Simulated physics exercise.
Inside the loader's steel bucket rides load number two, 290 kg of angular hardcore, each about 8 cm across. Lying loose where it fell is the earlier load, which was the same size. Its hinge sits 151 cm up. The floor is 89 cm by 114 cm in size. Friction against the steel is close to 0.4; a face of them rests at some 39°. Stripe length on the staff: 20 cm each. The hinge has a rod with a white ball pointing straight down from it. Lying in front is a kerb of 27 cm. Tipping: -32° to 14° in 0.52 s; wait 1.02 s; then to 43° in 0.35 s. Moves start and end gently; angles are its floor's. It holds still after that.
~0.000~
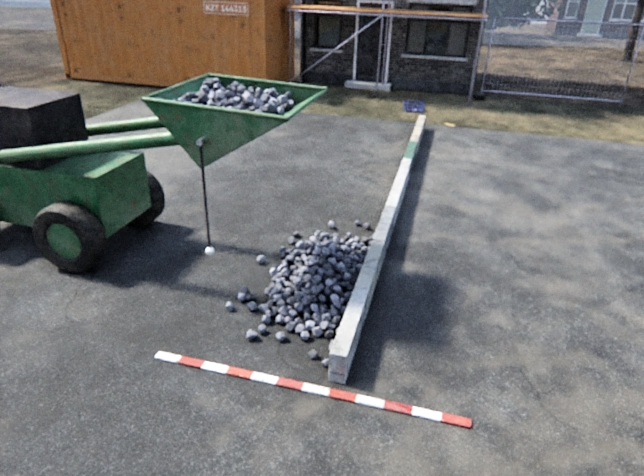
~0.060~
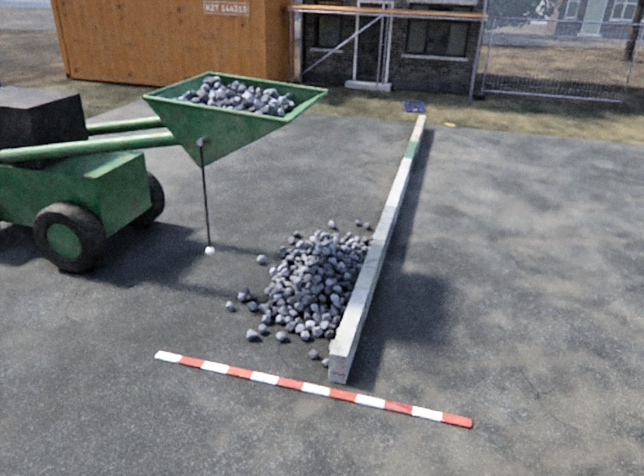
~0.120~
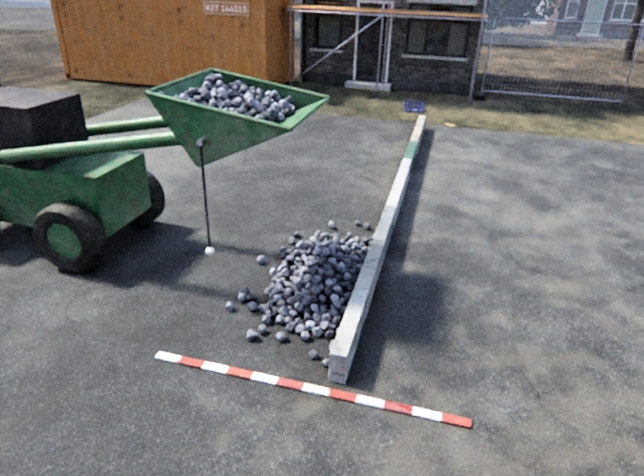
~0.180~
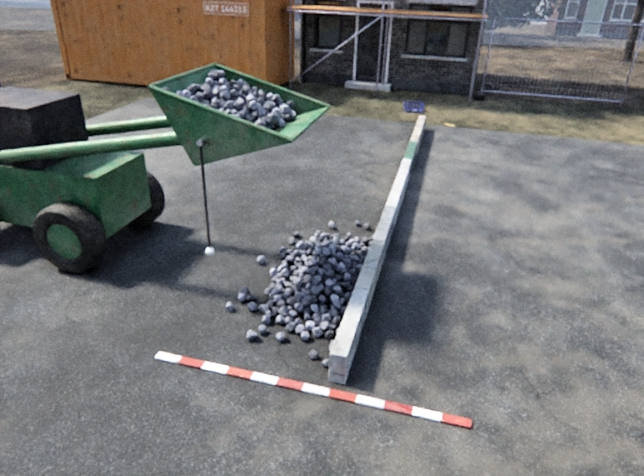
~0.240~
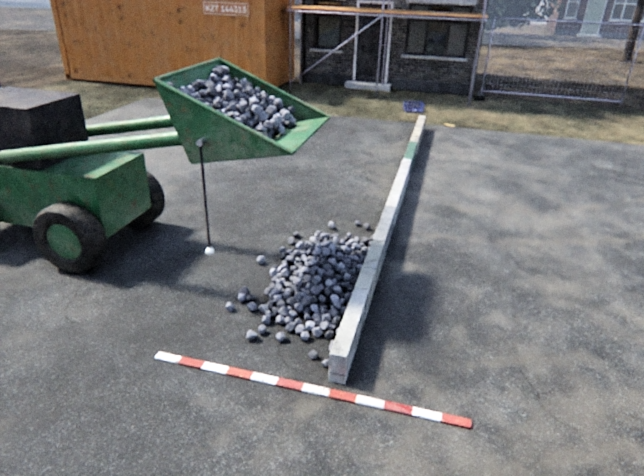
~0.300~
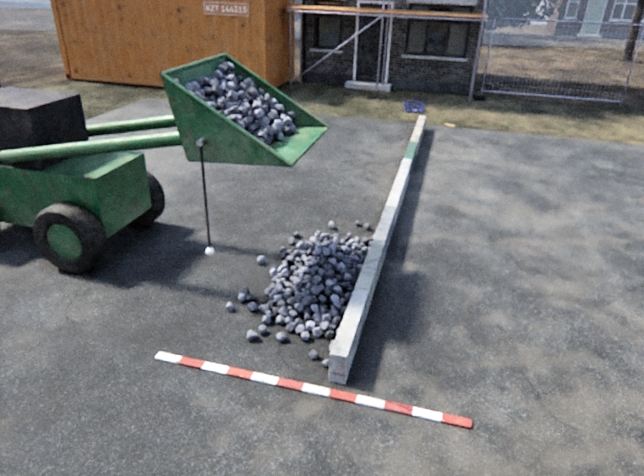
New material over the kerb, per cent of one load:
1 per cent.
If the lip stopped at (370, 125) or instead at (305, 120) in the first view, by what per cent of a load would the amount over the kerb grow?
About 80 per cent for the first, 0 per cent for the second.
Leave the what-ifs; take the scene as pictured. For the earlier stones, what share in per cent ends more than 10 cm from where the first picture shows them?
I'd put it at about 5 per cent.
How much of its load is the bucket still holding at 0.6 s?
Around 100 per cent of the load is still inside.
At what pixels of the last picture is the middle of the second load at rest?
I'd point to about (320, 263).
After 0.4 s the floor is at 8°; in per cent of one load, 100 in the bucket, 100 on this side of the kerb; the foremost stones are at (360, 274).
After 0.6 s the floor is at 14°; in per cent of one load, 100 in the bucket, 100 on this side of the kerb; the foremost stones are at (360, 274).
After 2.3 s the floor is at 43°; in per cent of one load, 19 in the bucket, 181 on this side of the kerb; the foremost stones are at (360, 274).
After 5.1 s the floor is at 43°; in per cent of one load, 0 in the bucket, 199 on this side of the kerb, 1 over the kerb; the foremost stones are at (375, 267). Net gain over the kerb, 1.
